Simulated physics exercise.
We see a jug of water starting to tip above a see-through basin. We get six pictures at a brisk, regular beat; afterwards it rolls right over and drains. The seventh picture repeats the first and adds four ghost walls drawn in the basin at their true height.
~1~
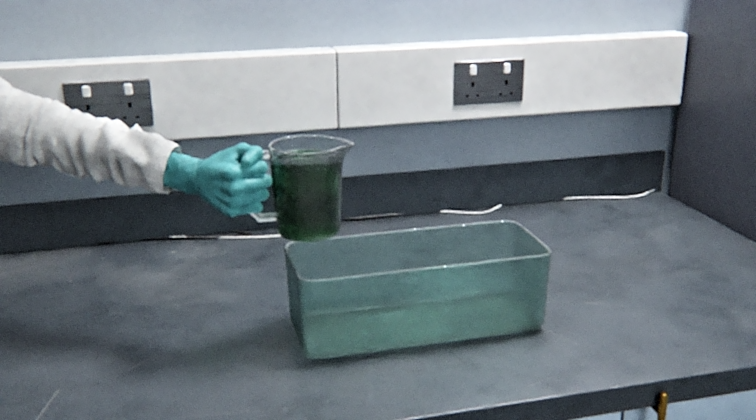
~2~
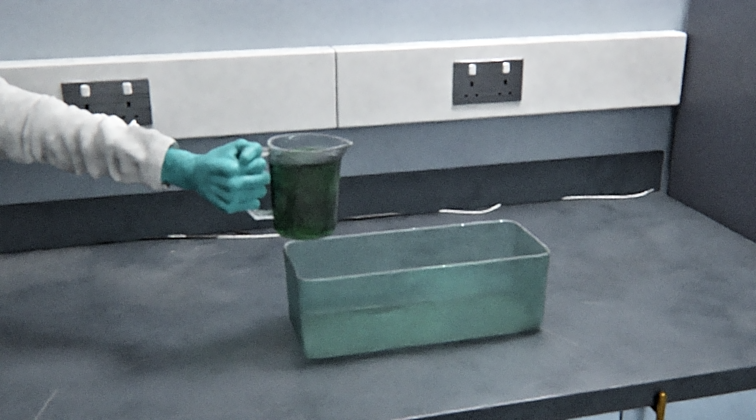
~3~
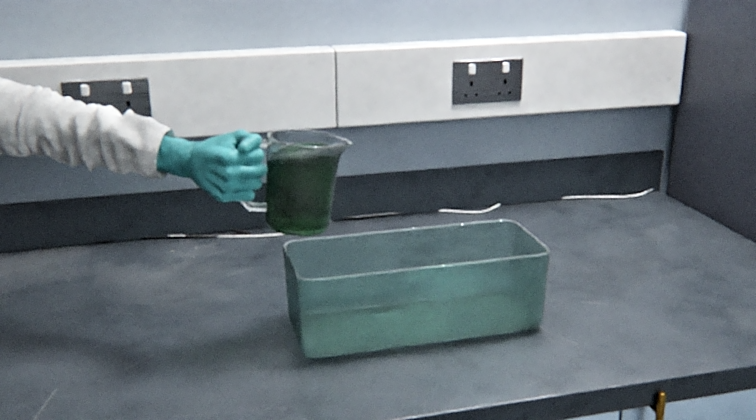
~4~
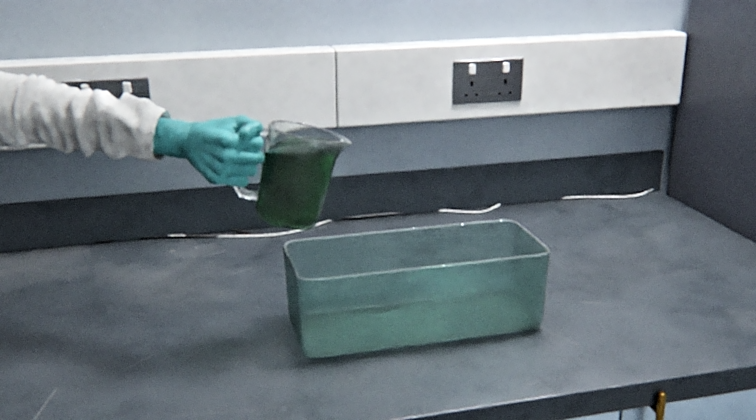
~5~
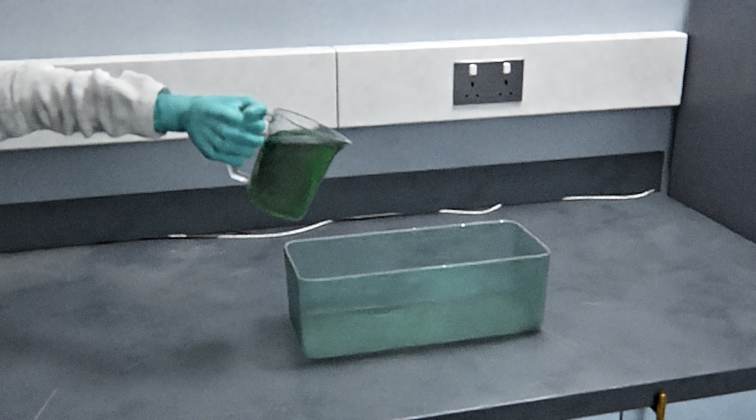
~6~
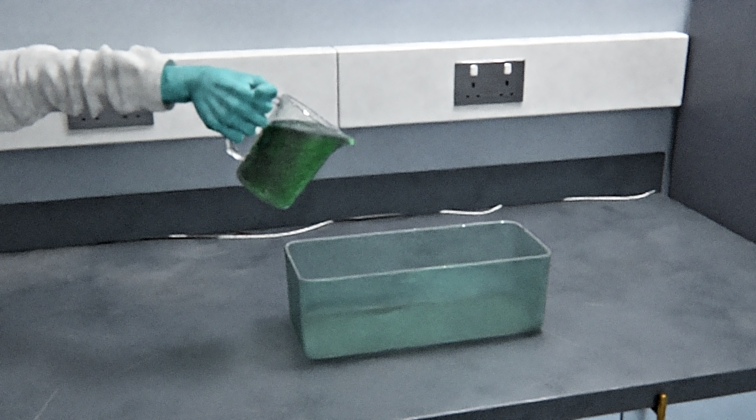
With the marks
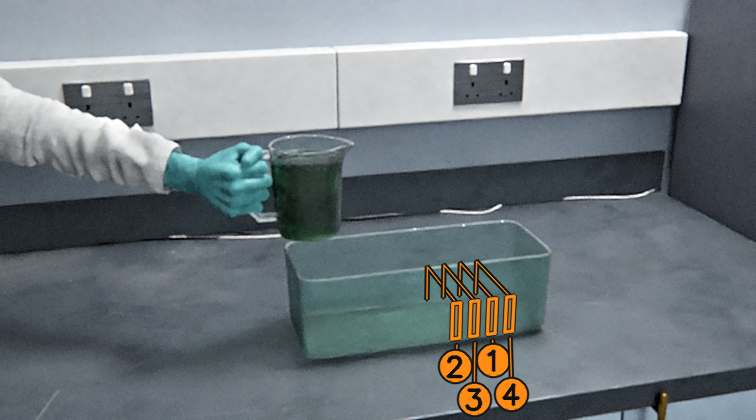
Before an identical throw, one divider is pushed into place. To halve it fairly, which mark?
I would pick place 2.
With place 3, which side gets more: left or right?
More ends on the left.
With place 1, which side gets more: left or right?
More ends on the left.
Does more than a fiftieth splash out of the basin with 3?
Yes.
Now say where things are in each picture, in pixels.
Upright, lip at (352, 143); basin from (303, 357) to (542, 325); nothing has left yet.
Upright, lip at (351, 143); nothing has left yet.
Tipped about 7°, lip at (350, 142); nothing has left yet.
Tipped about 14°, lip at (350, 142); nothing has left yet.
Tipped about 25°, lip at (350, 142); nothing has left yet.
Tipped about 37°, lip at (351, 143); nothing has left yet.
On the marked copy, 1 at (492, 339); 2 at (457, 344); 3 at (474, 342); 4 at (510, 337).
With 1, about 89 % ends left of the wall and 4 % right of it; 7 % is lost outside.
With 2, about 55 % ends left of the wall and 42 % right of it; 3 % is lost outside.
With 3, about 83 % ends left of the wall and 6 % right of it; 11 % is lost outside.
With 4, about 87 % ends left of the wall and 6 % right of it; 7 % is lost outside.
